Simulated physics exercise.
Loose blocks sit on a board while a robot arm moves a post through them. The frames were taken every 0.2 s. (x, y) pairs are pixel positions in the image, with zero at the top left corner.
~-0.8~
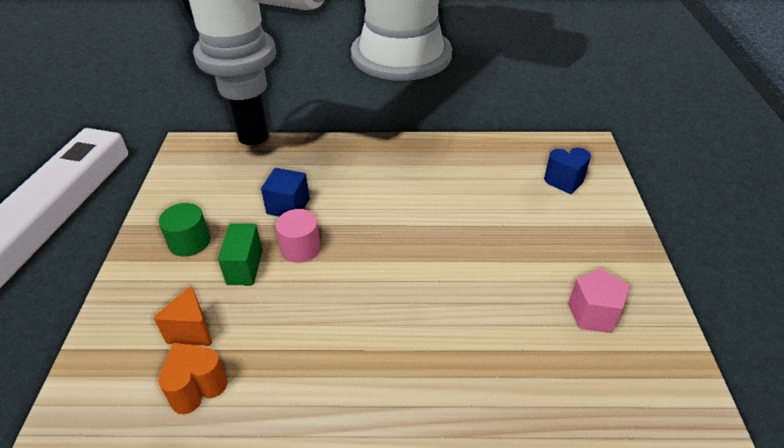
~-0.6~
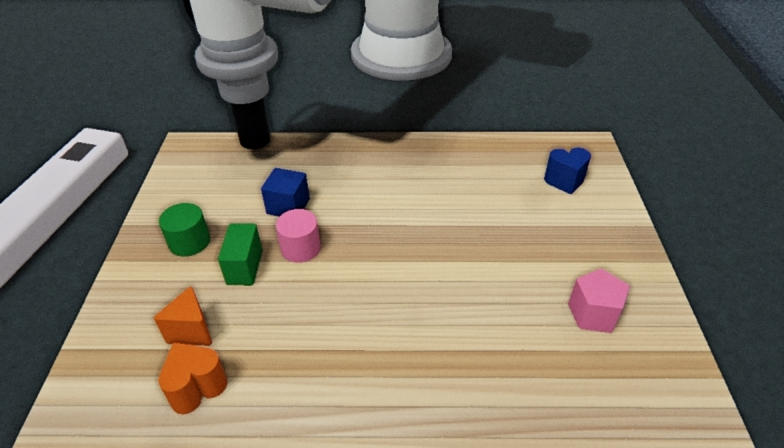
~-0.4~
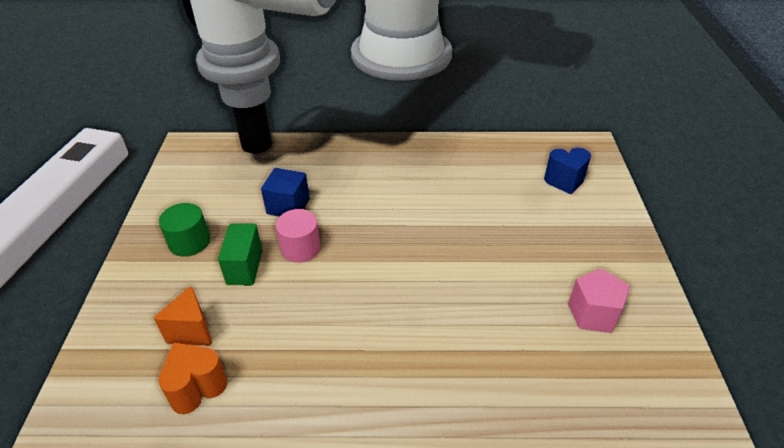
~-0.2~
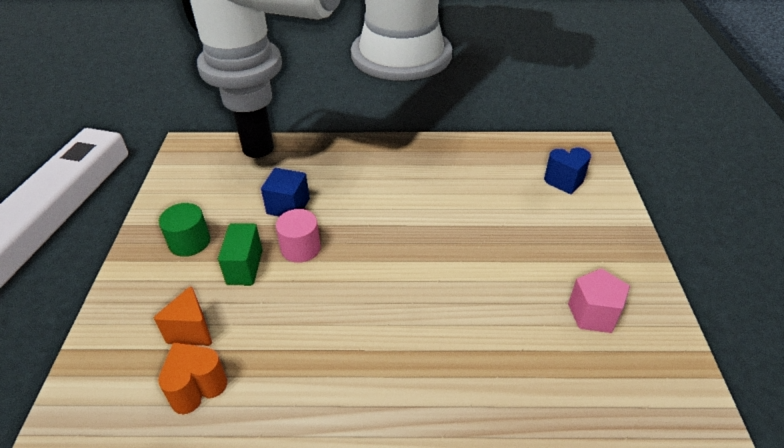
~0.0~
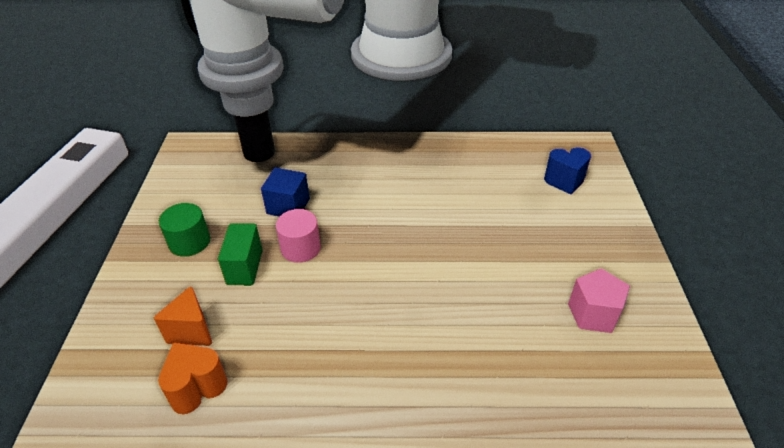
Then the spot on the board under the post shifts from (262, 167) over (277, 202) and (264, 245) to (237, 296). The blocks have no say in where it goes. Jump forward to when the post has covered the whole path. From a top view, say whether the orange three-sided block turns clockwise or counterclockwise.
From above, the turn goes anticlockwise.
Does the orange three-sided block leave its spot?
That would be a yes.
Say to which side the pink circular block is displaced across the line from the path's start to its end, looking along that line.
It moves left.
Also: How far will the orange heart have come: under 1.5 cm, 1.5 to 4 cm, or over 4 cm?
Shift: Under 1.5 cm.
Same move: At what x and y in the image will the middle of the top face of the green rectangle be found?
For the centre of its top, I'd go with (182, 291).
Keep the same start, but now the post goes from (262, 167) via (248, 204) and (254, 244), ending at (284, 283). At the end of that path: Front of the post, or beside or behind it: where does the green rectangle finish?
It lies beside or behind the post.
The first path, step by step. One third of the way, post at (274, 188); blue square piece at (296, 198), turned 15° anticlockwise; pink circular block at (297, 225).
Two thirds of the way, post at (260, 231); green rectangle at (229, 251); blue square piece at (302, 212), turned 90° anticlockwise; pink circular block at (314, 243).
At the end, post at (232, 281); orange three-sided block at (155, 326), turned 65° anticlockwise; orange heart still; green rectangle at (182, 291), turned 60° clockwise; blue square piece at (302, 212), turned 90° anticlockwise; pink circular block at (314, 243).
